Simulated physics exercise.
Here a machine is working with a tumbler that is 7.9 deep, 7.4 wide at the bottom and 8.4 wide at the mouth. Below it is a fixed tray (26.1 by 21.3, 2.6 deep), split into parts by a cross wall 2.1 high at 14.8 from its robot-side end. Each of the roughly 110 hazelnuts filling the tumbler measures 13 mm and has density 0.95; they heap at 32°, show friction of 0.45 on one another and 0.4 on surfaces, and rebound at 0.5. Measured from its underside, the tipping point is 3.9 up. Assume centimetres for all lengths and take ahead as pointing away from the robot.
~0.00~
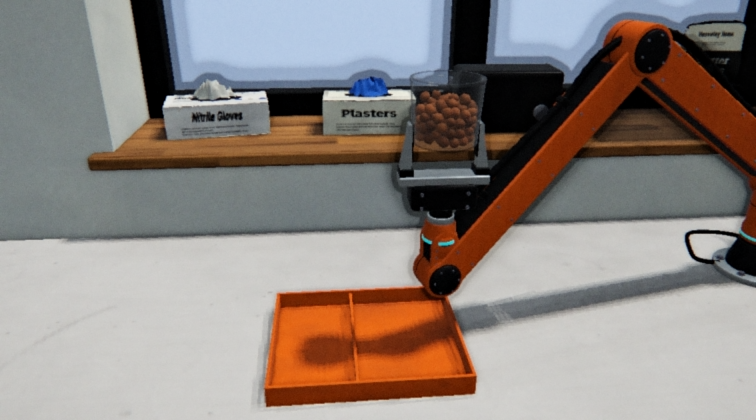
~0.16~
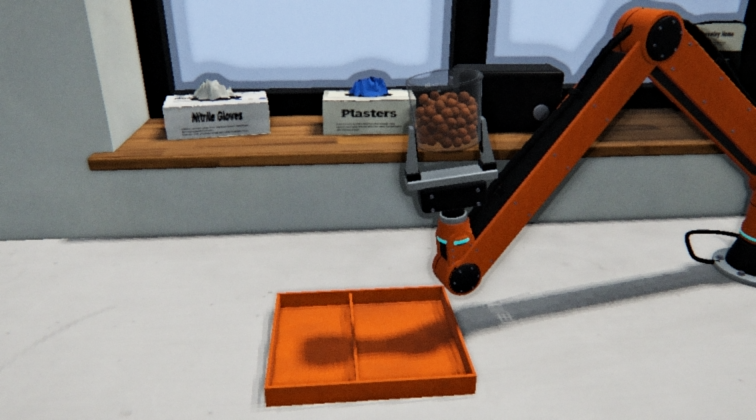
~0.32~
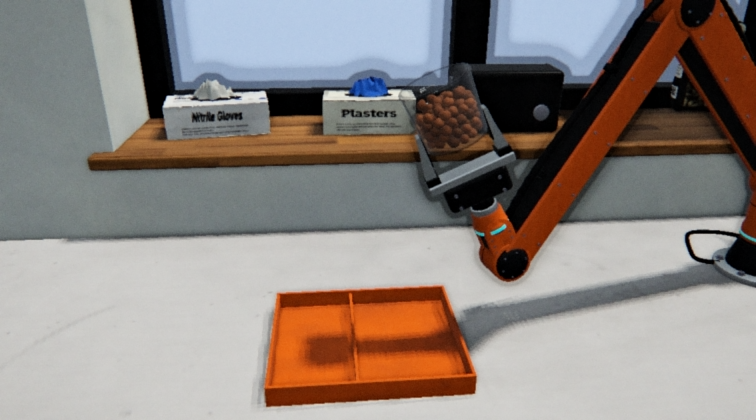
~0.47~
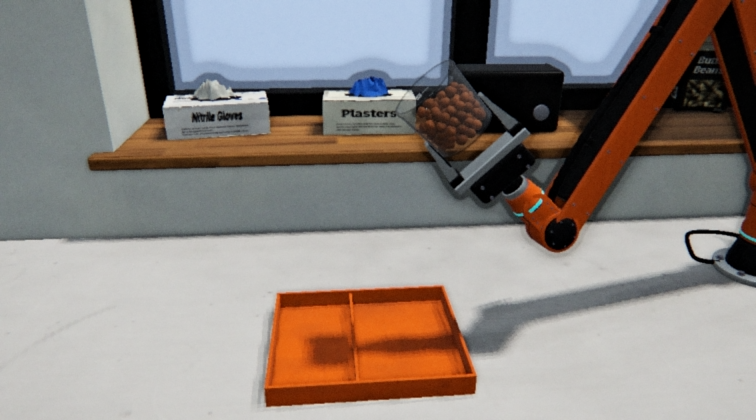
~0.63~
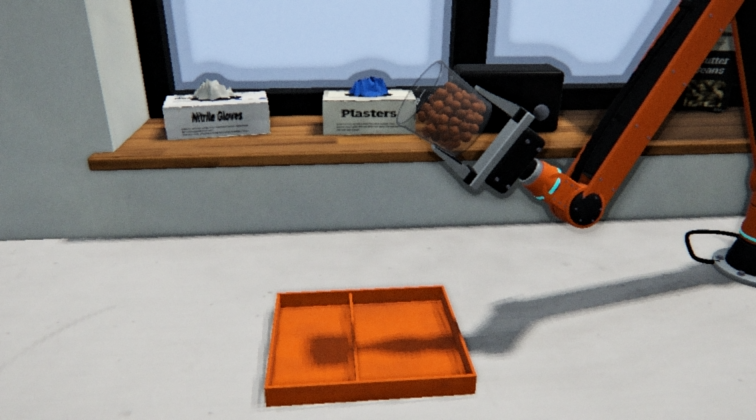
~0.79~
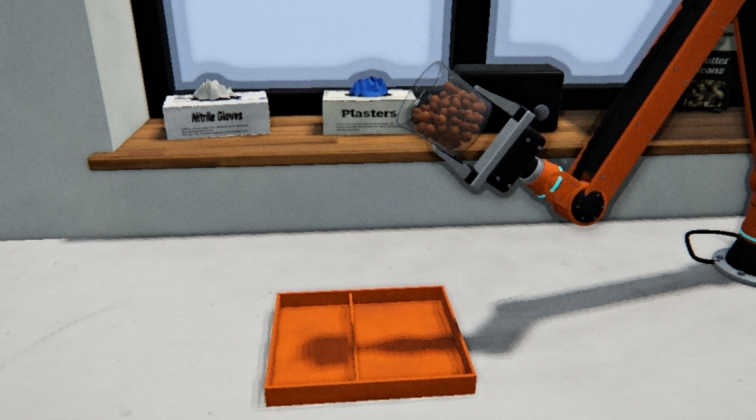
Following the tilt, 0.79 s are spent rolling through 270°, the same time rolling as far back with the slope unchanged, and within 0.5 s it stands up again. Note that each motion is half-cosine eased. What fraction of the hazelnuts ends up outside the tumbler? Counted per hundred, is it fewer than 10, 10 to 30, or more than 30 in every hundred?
Fewer than 10 in every hundred.
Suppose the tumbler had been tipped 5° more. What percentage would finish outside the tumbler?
It would be around 5 percent.
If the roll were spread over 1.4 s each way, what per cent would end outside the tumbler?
About 0 %.
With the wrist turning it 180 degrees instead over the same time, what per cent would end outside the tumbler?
It would come to around 0 per cent.
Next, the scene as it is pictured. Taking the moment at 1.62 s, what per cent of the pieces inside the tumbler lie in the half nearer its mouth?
30 %.
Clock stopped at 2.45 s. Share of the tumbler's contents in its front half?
That comes to around 45 per cent.
After 1.62 s, tipped 56°, highest piece 37 above the table; 106 in the tumbler.
After 2.45 s, tipped 52°, highest piece 37 above the table; 105 in the tumbler, 1 in flight or on a rim.
After 3.07 s, upright, highest piece 38 above the table; 105 in the tumbler, 1 in the far-side part.
After 3.77 s, upright, highest piece 37 above the table; 105 in the tumbler, 1 in the far-side part.
In the end, 105 in the tumbler, 1 in the far-side part. That is 1 % outside the tumbler.
